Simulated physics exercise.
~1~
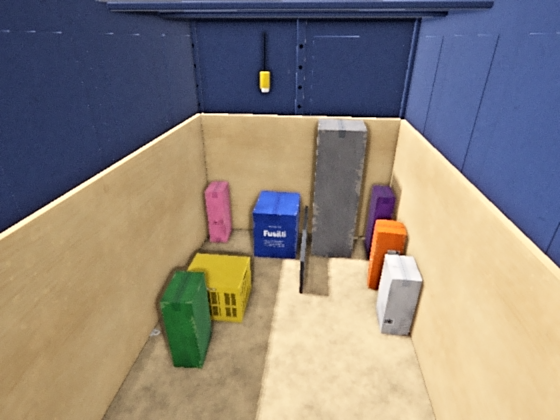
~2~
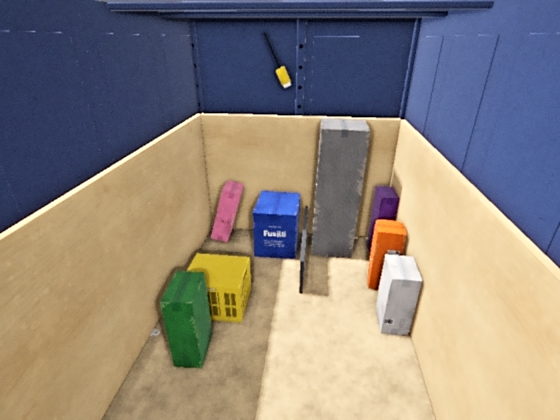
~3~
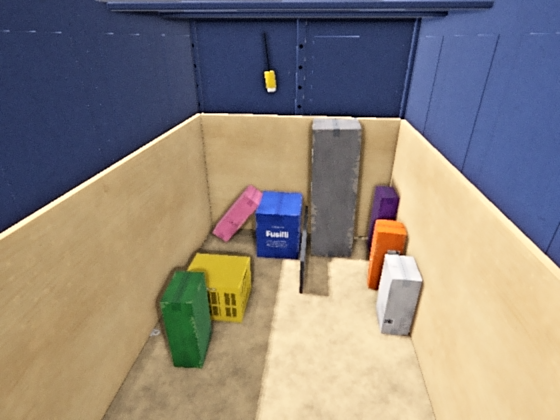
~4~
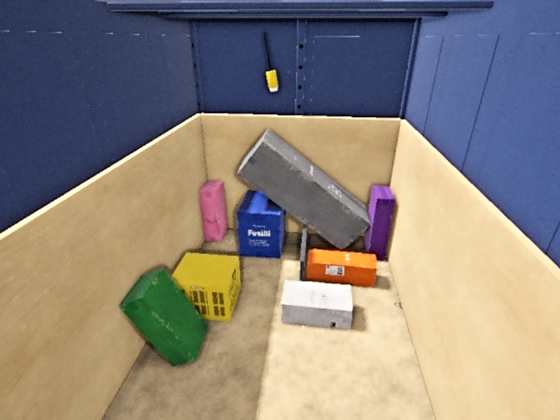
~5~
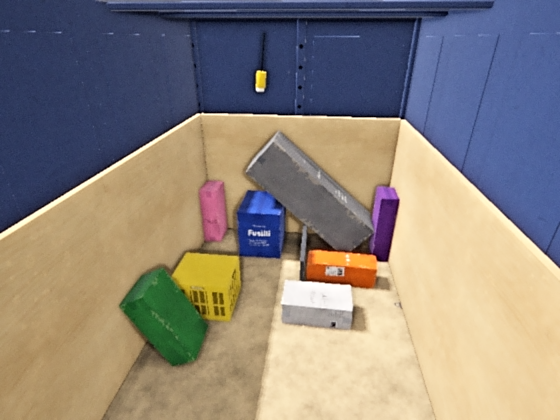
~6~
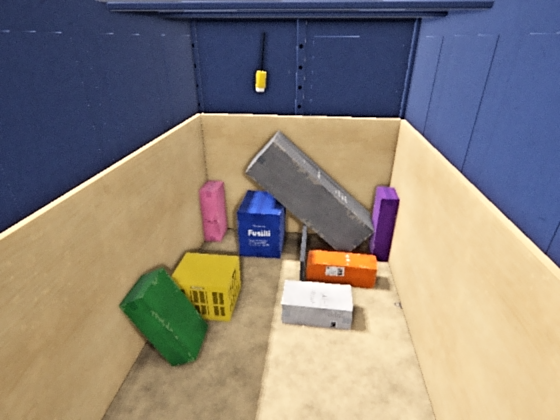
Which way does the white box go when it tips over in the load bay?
The white box goes to the left and ends up lying on its side.
